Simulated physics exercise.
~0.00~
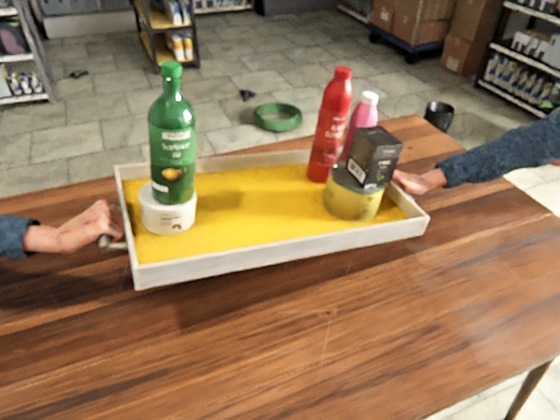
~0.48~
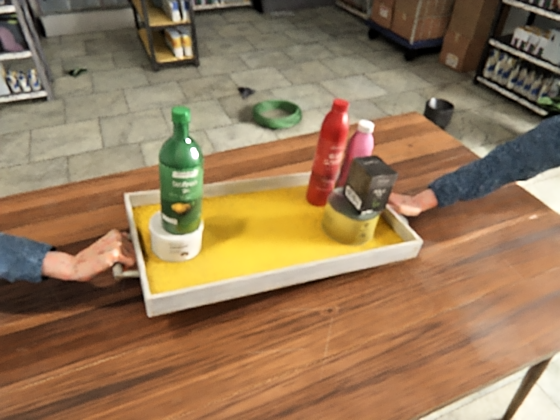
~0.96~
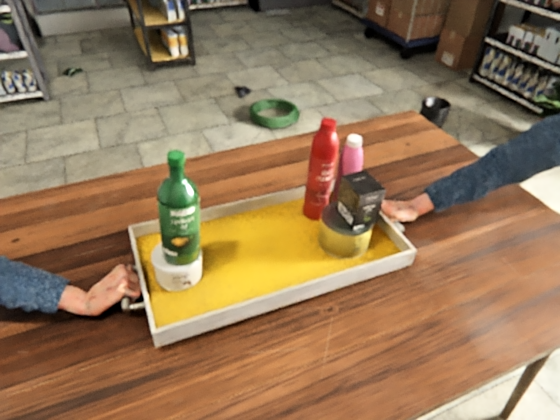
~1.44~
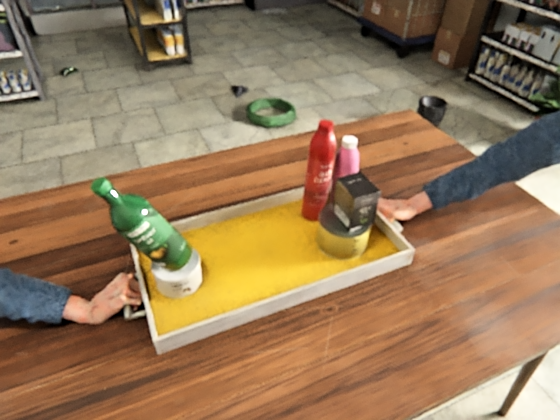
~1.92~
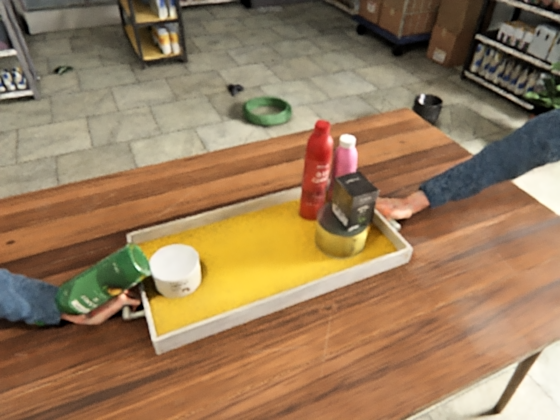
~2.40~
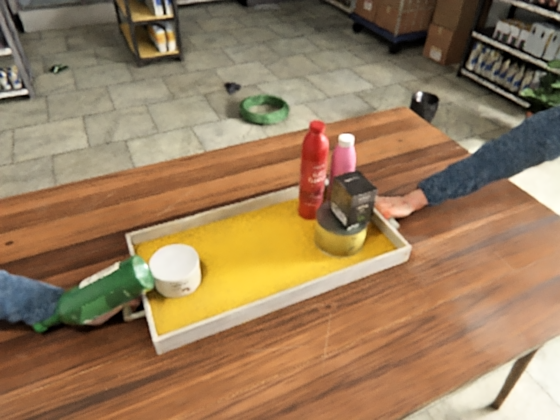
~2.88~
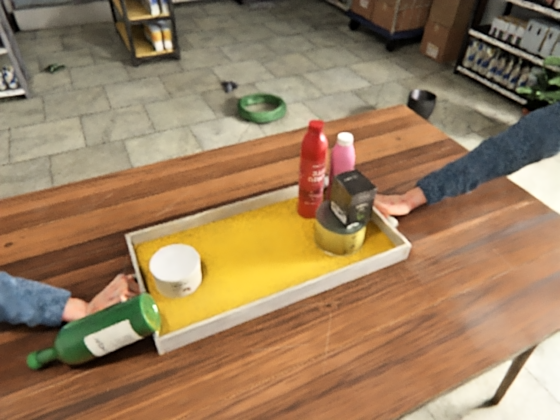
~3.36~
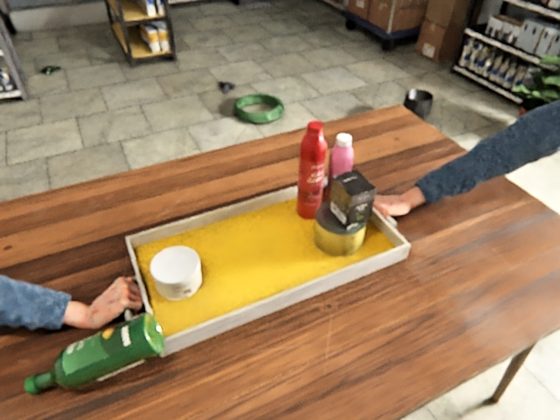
A tray of containers is lowered by two hands onto a wooden table, and the green bottle standing on a white tub topples left over the rim, ending on its side on the table while the red and pink bottles, tubs and black packet stay in place.
